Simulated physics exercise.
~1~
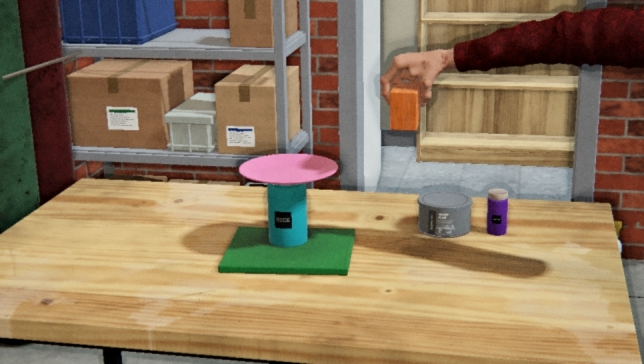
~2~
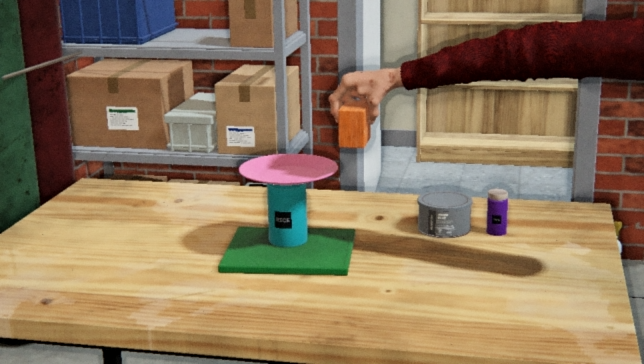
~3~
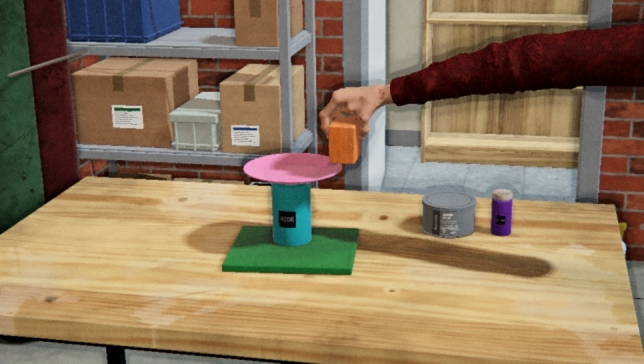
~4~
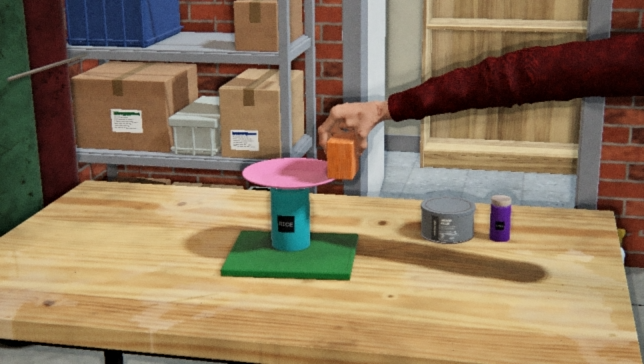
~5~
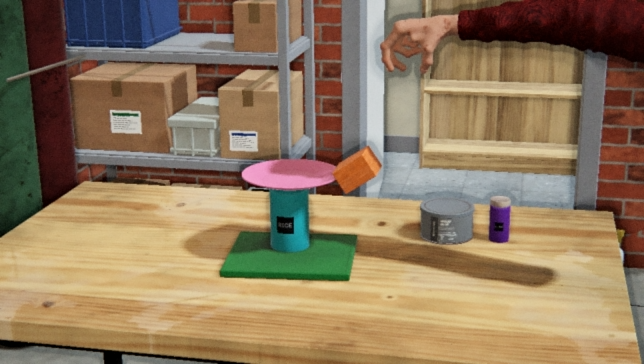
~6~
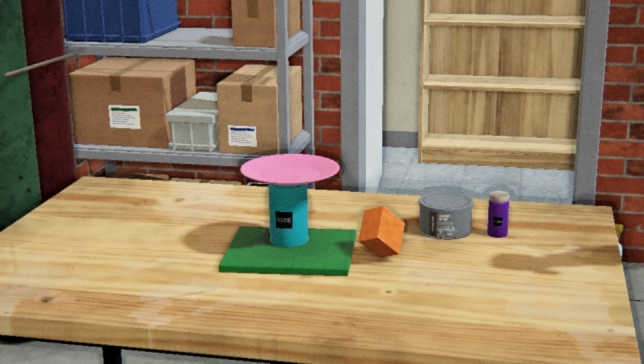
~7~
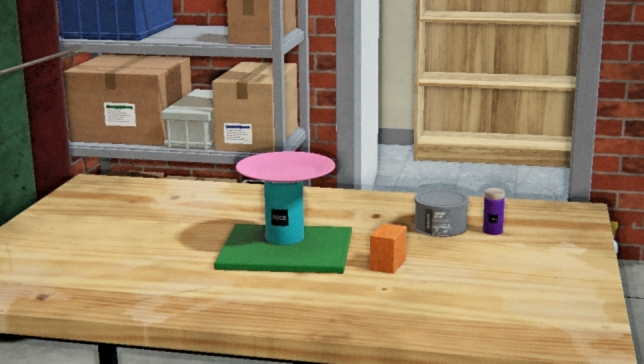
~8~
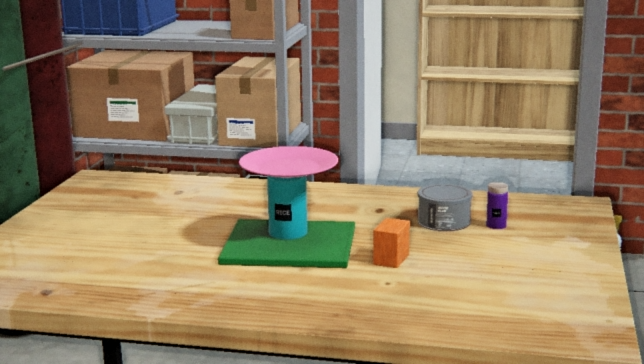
At the start, a hand in a dark red sleeve holds an orange block above a wooden table, where a pink plate rests on a turquoise jar standing on a green tray. A grey tub and a purple shaker stand to the right. The hand carries the block left and lowers it to the right edge of the plate. It lets go and draws back, and the block tips off the edge and tumbles down. The block comes to rest on the table just right of the tray, while the plate, jar and tray stay stacked.
